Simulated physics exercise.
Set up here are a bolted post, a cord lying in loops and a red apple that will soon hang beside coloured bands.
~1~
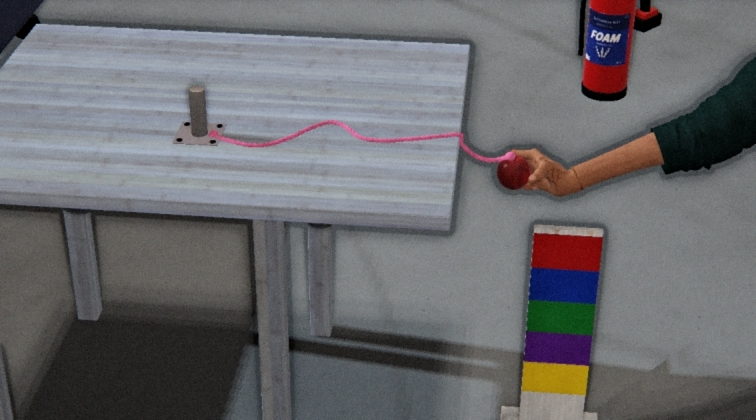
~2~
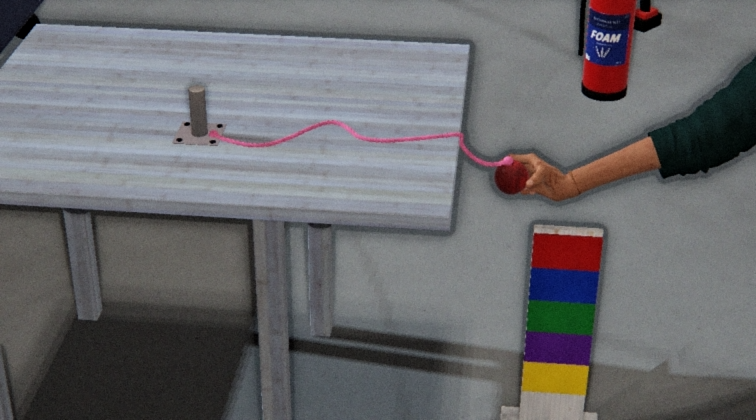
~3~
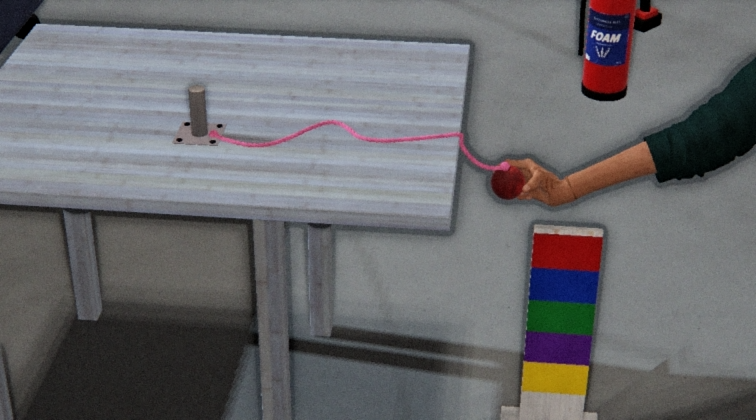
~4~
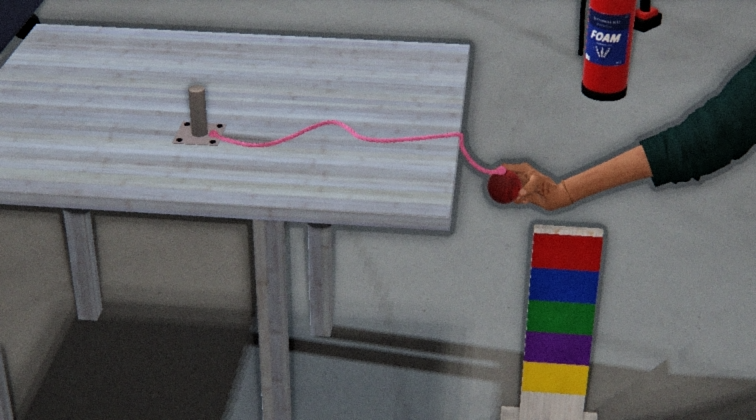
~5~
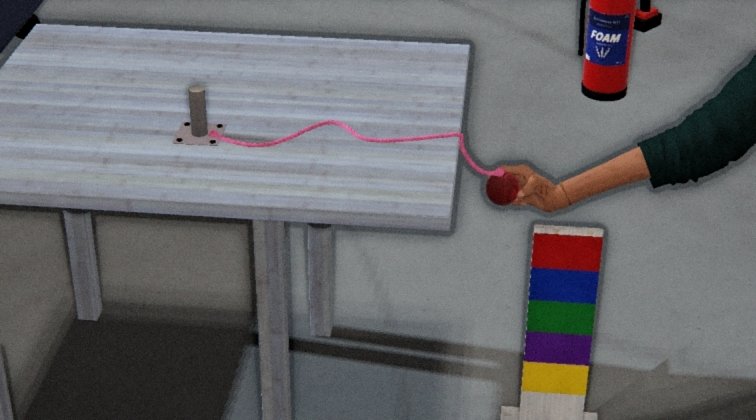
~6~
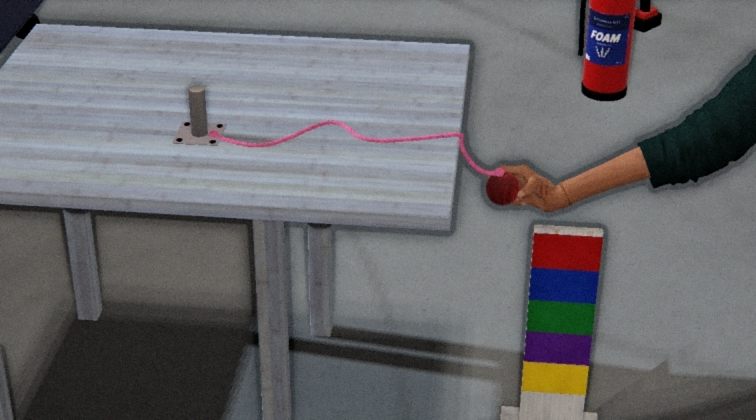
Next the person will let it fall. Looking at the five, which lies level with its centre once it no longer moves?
The red one lies level with its centre.
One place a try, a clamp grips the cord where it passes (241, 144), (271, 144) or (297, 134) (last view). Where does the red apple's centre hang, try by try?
In order of the tries: About (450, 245), then (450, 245), then (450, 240).
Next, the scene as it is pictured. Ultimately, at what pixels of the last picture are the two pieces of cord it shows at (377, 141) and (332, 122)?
About (419, 138), and the other about (356, 136).
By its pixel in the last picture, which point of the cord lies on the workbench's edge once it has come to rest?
About (421, 138).
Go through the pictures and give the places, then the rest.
In the first picture, red apple (514, 172); red (567, 254); blue (564, 287); green (561, 319); purple (558, 349); yellow (555, 379).
In the second picture, red apple (512, 177); cord through (234, 142) (292, 137) (346, 128) (397, 140) (457, 138).
In the third picture, red apple (508, 182).
In the fourth picture, red apple (504, 187); cord through (234, 142) (292, 137) (346, 128) (397, 140) (457, 138).
In the fifth picture, red apple (503, 188).
In the sixth picture, red apple (503, 188); cord through (234, 142) (292, 137) (346, 128) (397, 140) (457, 138).
Soon after, apple near (443, 247); level with red.
Then, apple near (480, 249); level with red.
At rest, apple near (450, 251); level with red. At red.
